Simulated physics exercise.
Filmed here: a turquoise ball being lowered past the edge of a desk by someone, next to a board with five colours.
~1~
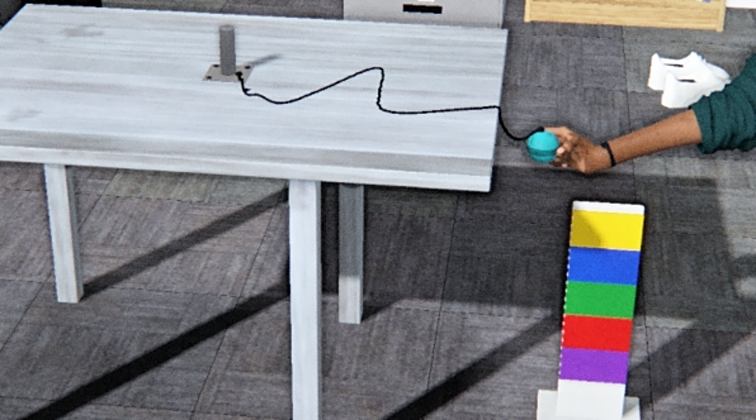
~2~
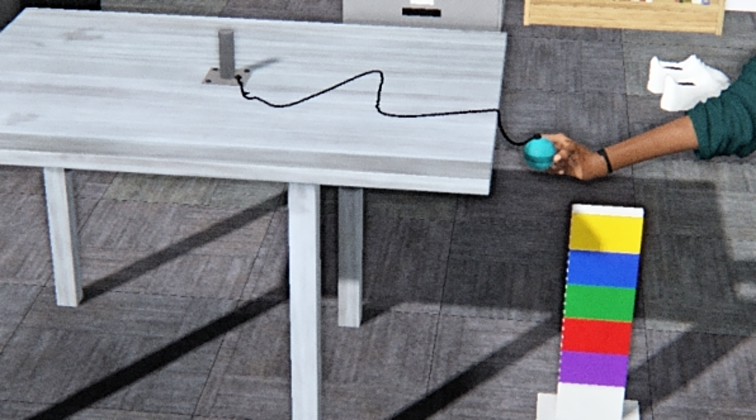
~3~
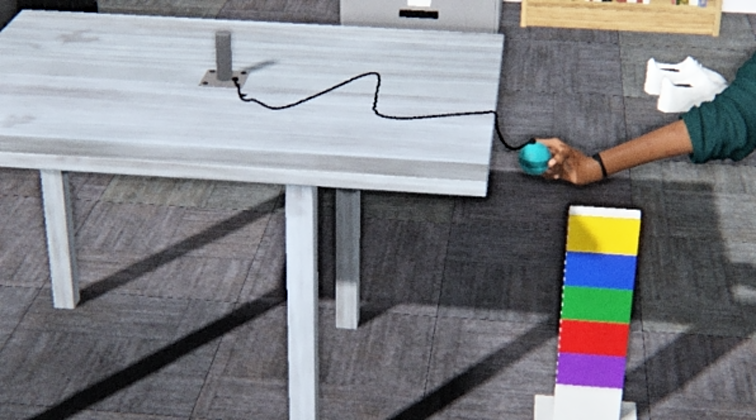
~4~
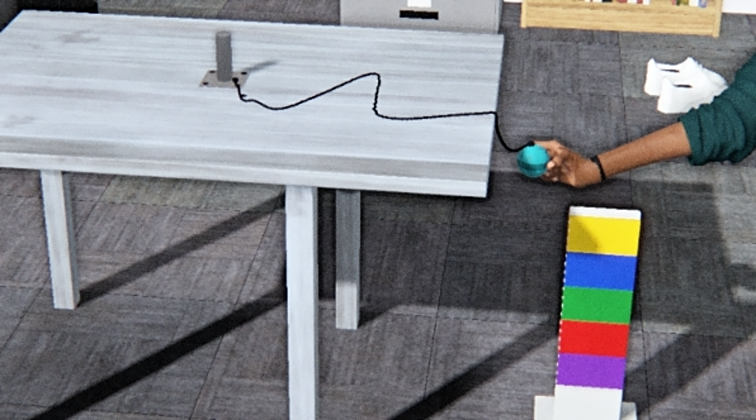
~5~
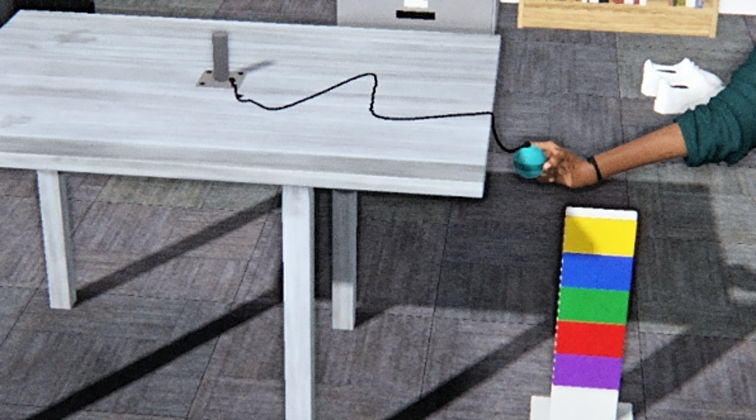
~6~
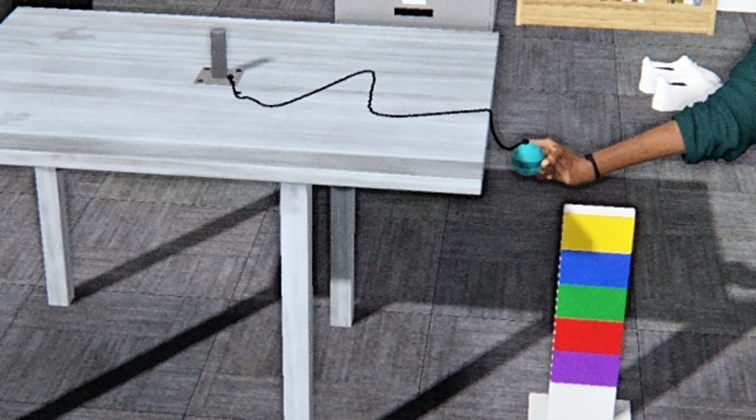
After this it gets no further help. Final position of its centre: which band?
Band: Purple.
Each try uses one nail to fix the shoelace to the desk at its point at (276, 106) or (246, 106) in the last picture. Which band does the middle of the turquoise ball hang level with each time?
Red, then red.
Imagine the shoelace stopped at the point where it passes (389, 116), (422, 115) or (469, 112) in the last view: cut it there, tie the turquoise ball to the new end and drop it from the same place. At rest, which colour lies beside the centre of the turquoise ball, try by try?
Taking the cuts in order: Yellow, then blue, then green.
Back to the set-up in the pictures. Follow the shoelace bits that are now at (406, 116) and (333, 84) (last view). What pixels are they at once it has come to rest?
(483, 221) and (415, 98).
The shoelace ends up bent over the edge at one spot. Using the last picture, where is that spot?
The point sits close to (375, 78).
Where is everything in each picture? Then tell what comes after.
The first picture shows turquoise ball (543, 147); yellow (607, 232); blue (603, 266); green (600, 301); red (597, 335); purple (594, 367).
The second picture shows turquoise ball (540, 153); shoelace through (249, 93) (311, 97) (374, 71) (376, 107) (458, 113).
The third picture shows turquoise ball (535, 158).
The fourth picture shows turquoise ball (534, 161); shoelace through (246, 96) (309, 99) (371, 74) (373, 109) (455, 115).
The fifth picture shows turquoise ball (530, 162).
The sixth picture shows turquoise ball (528, 159); shoelace through (240, 93) (303, 97) (366, 71) (368, 107) (450, 113).
Early on, ball near (506, 357); level with purple.
Midway, ball near (456, 355); level with purple.
Near the end, ball near (487, 362); level with purple.
Finally, ball near (474, 361); level with purple. Its middle rests at the purple band.
